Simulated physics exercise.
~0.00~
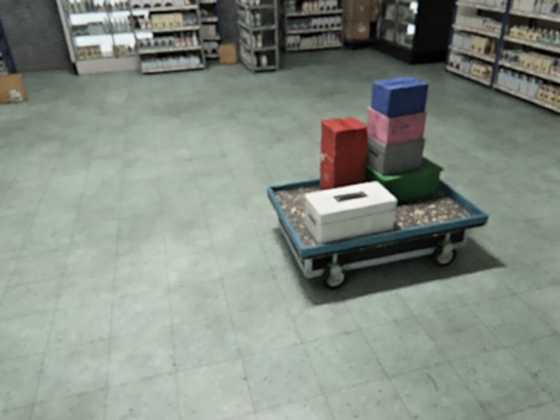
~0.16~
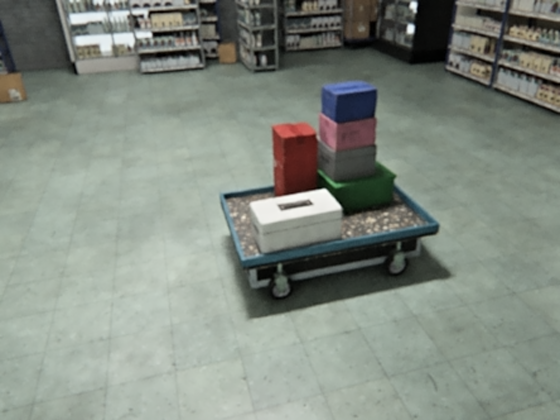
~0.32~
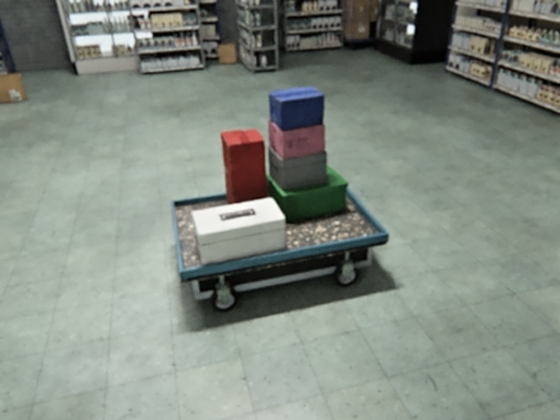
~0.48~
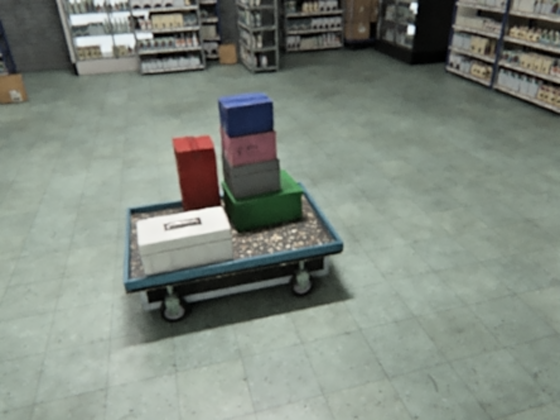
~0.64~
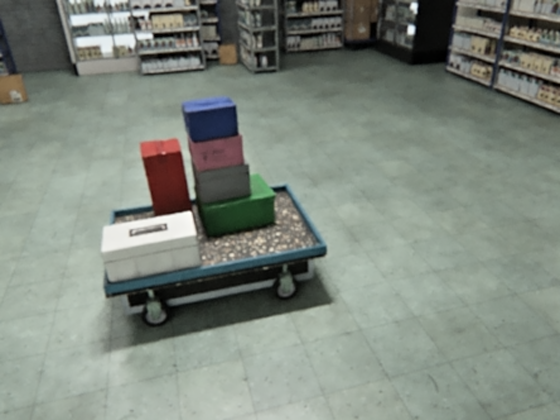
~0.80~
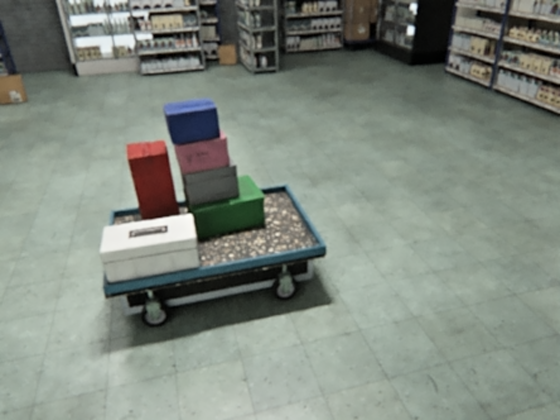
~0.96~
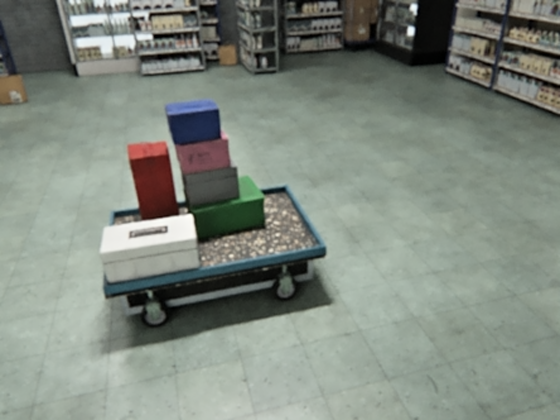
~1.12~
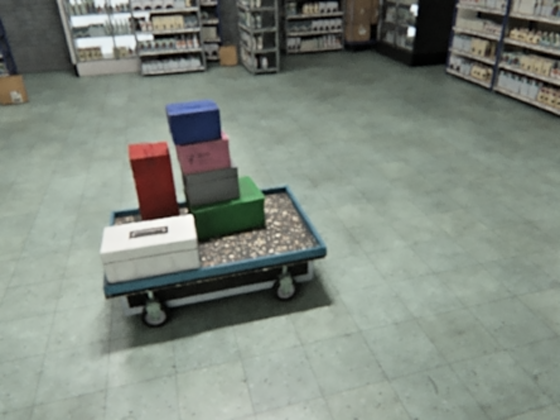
A low cart with a blue rim and a speckled bed carries colourful boxes across the tiled floor of a shop, seen from slightly above with stocked shelves behind. A white toolbox sits at the front left, an upright red box stands behind it, and a green tote to the right holds a stack of grey, pink and blue boxes. The cart rolls steadily left and towards the viewer, then stops. As it halts, the stacked boxes and the red box shift left, while the white one stays put. The stack ends leaning out in steps, still standing, and everything rests.
